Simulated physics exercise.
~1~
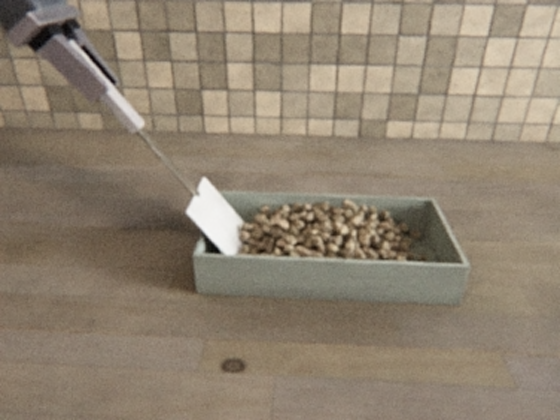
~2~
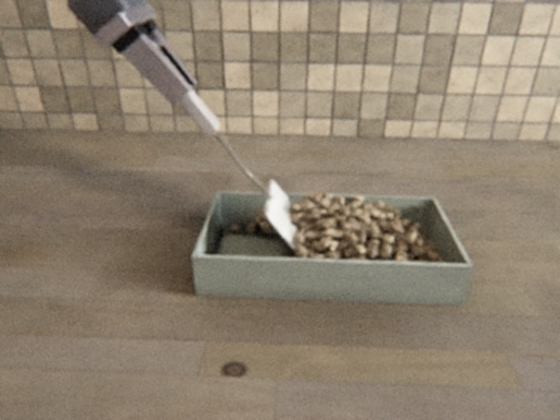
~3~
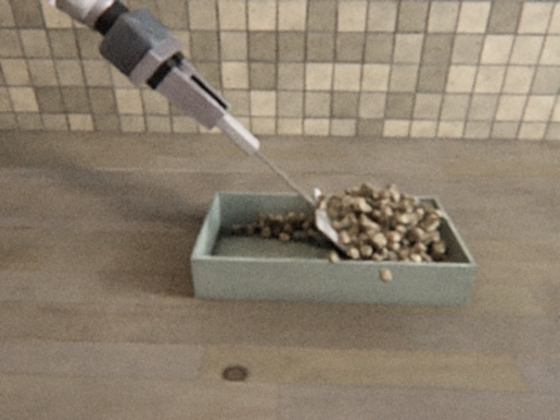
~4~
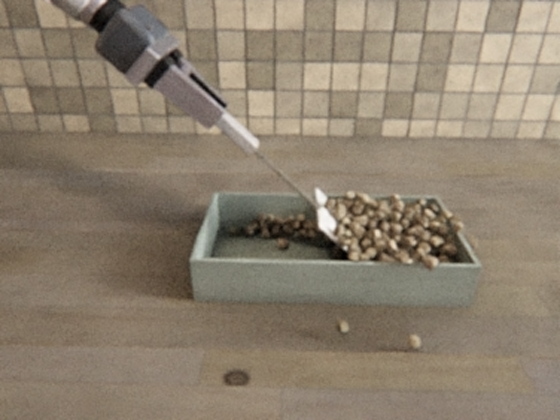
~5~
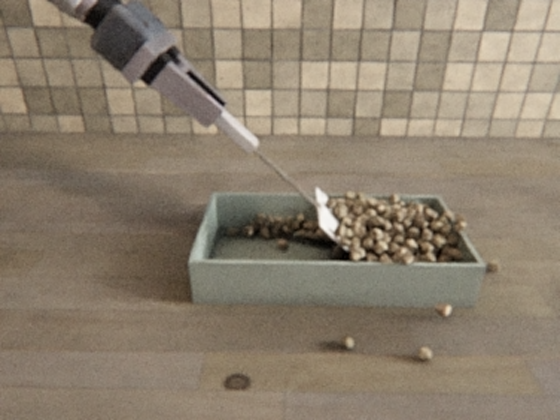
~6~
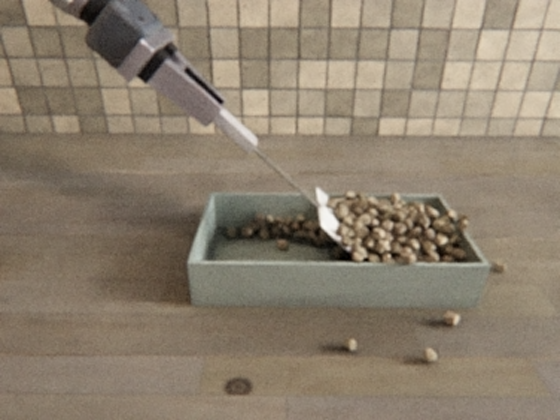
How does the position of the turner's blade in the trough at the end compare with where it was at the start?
At the start the blade is at the left end of the trough, and by the end it is farther right, around the middle, against the heaped pebbles.
At first, a robot arm holds a white-bladed turner at the left end of a grey-green trough on a wooden table, with small brown pebbles spread to its right. The arm pushes the blade to the right, and the pebbles gather ahead of it, leaving the trough floor behind it partly bare. Near the middle of the trough the blade tilts a little and stops, with the pebbles piled high against the right end. A few tumble over the rim onto the table. Finally the heap settles, somewhat lower, and four pebbles lie outside the trough.
